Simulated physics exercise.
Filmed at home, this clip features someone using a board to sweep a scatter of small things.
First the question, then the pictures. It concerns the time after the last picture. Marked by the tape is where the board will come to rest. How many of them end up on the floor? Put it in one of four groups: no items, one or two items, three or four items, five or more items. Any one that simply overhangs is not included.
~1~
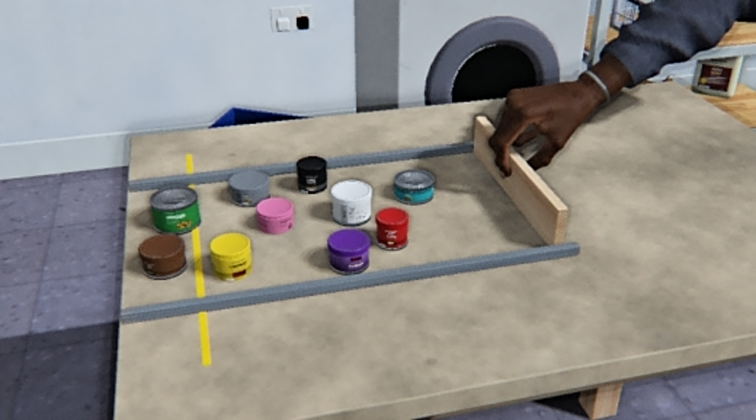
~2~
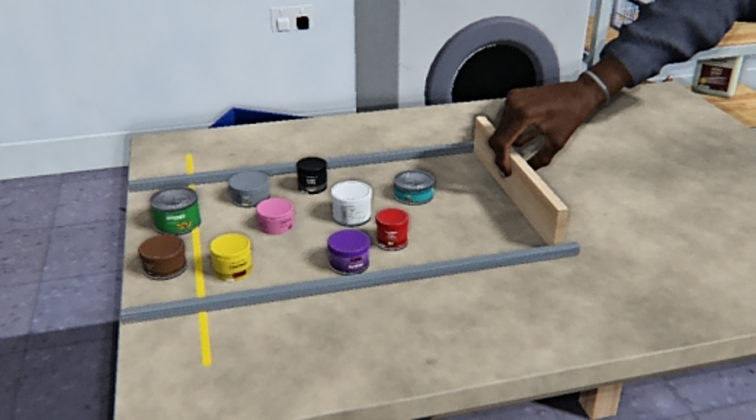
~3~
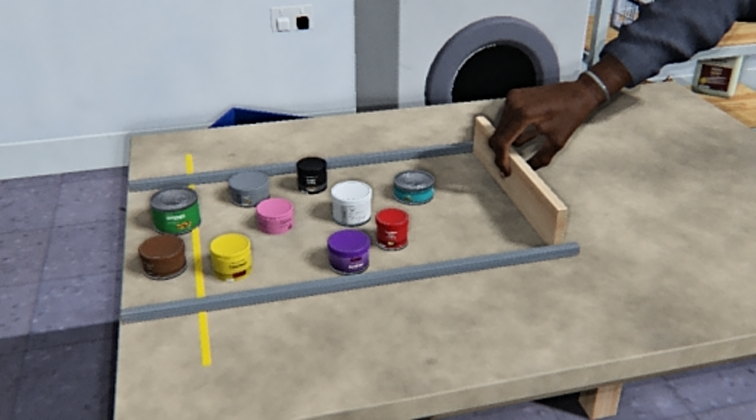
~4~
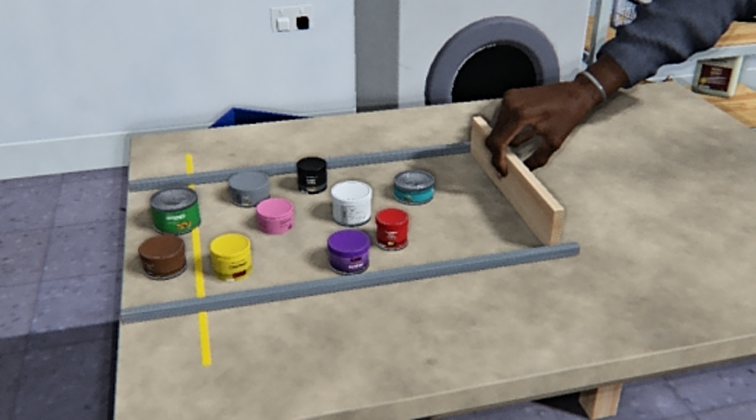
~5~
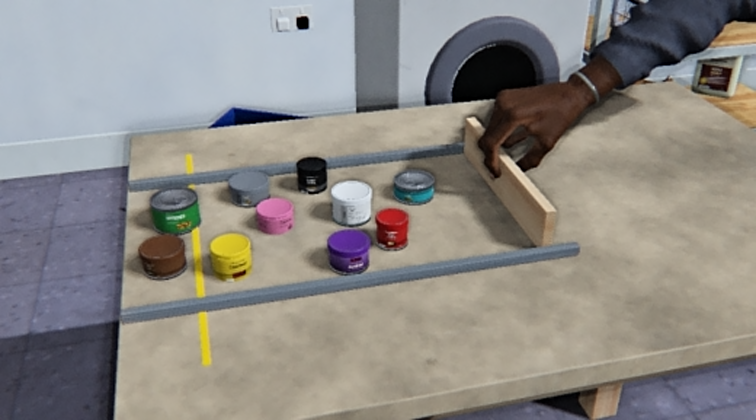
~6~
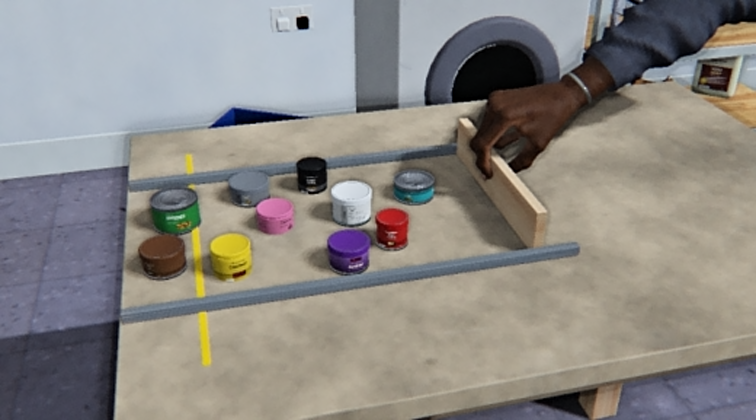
Group: One or two items.
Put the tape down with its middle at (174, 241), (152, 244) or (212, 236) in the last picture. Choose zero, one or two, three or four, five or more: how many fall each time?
Lab note - count at each position: Three or four; at least five; zero.
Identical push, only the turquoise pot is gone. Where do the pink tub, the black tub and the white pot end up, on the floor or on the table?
In that case the pink tub stays where it is, the black tub stays where it is, the white pot stays where it is.
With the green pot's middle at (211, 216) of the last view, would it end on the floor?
Result for the green pot: It drops.
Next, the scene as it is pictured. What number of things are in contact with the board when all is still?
That number would be 5.
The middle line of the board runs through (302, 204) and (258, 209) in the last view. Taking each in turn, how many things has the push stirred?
I count 7 first and 9 after.
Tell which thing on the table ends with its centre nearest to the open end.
That is the brown tin.
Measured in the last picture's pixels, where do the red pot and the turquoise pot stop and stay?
They end up close to (180, 255) and (172, 214).
A little later, none off yet; brown tin at rest near (163, 257); green pot at rest near (175, 210); yellow tub at rest near (231, 258).
When it is over, the number that fall off is one or two; down, green pot.
